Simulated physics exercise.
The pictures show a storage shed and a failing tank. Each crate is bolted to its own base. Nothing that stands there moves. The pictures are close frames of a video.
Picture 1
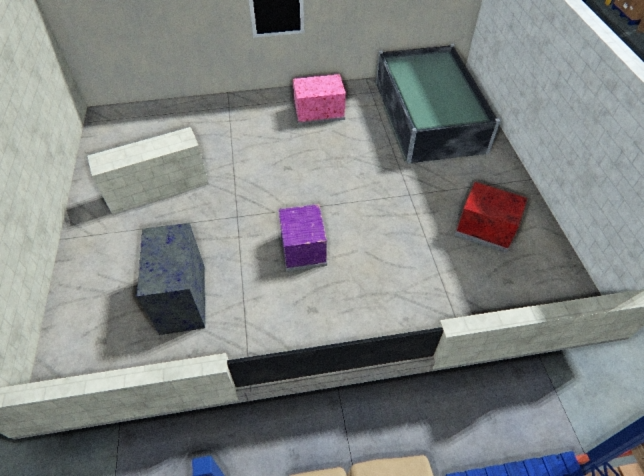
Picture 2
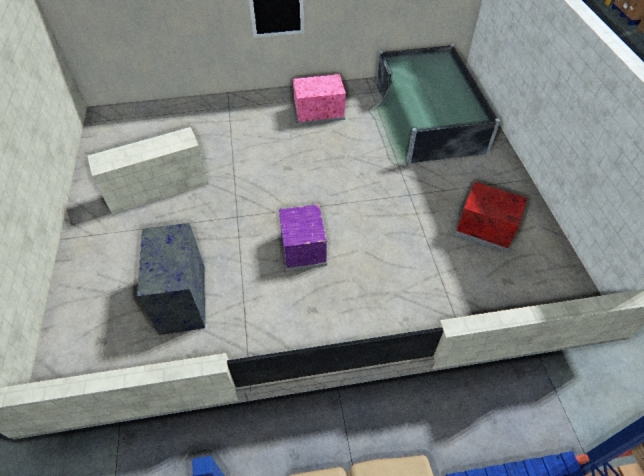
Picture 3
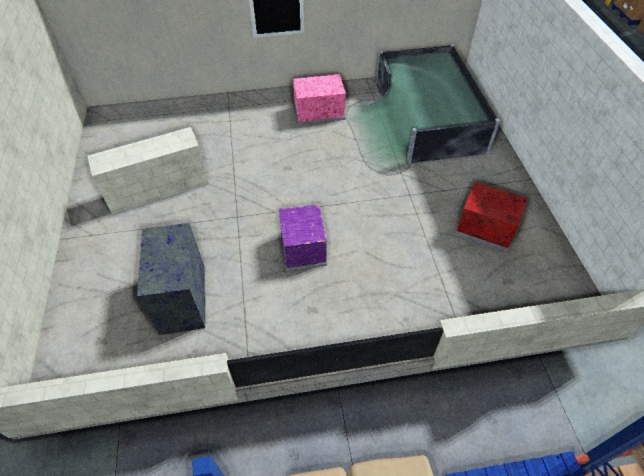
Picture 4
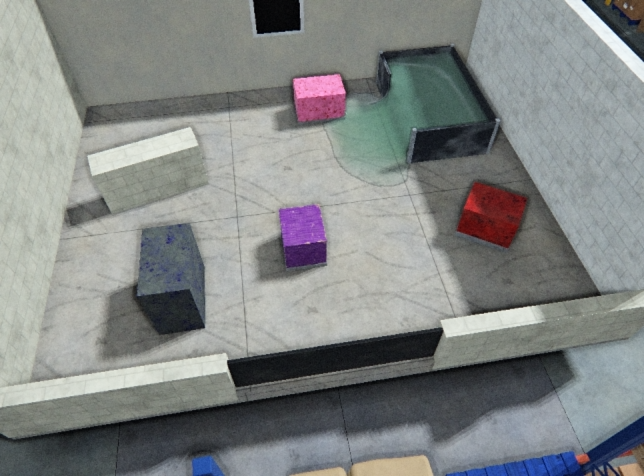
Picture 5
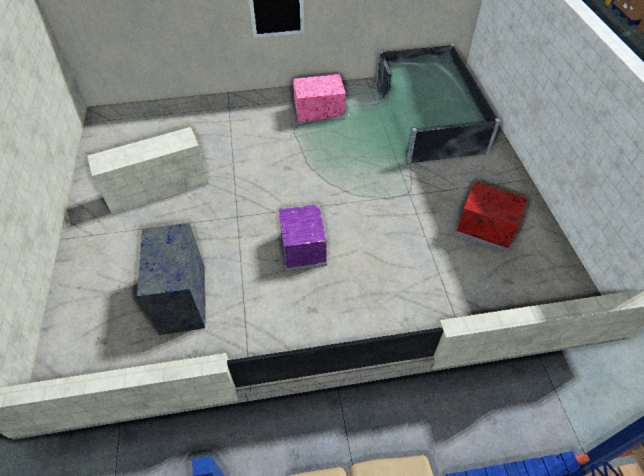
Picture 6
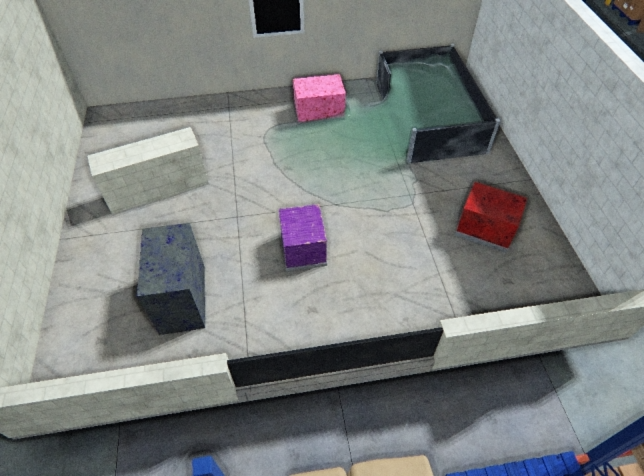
To begin with, greenish water sits still in a dark-walled tank at the back right of a walled room scattered with blocks. It then pours out the tank's left side and spreads across the floor in a widening pool, past the front of the pink block and close behind the purple one.
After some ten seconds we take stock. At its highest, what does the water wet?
One by one: The red crate keeps dry; the pink crate is soaked; the purple crate is soaked.
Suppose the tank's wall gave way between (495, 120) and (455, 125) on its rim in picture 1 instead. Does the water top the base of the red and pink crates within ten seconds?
In short: Red crate gets wet; pink crate is safe.
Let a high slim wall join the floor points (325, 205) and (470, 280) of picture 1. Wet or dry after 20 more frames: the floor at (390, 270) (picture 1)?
Answer: Dry.
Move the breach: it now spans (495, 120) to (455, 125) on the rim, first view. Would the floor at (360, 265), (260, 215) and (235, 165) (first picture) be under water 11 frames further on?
One after the other: Covered, no water, dry.
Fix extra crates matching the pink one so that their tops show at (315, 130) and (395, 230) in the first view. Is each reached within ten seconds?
As listed: Takes water, ends up wet.
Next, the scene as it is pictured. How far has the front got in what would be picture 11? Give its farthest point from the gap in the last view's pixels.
Around (134, 174).
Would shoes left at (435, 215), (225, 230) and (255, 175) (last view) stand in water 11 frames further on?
In that order: Free of water, under water, under water.
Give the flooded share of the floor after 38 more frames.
I make it 80 per cent.
A moment on, water covers 30 % of the floor; the red crate not reached, the pink crate water round its plinth, the purple crate water round its plinth.
Next, water covers 50 % of the floor; the red crate not reached, the pink crate water round its plinth, the purple crate water round its plinth.
Then, water covers 65 % of the floor; the red crate not reached, the pink crate water round its plinth, the purple crate water round its plinth.
Later, water covers 80 % of the floor; the red crate not reached, the pink crate water round its plinth, the purple crate water round its plinth.
In the end, water covers 100 % of the floor; the red crate stayed above the water, the pink crate was topped, the purple crate was topped.
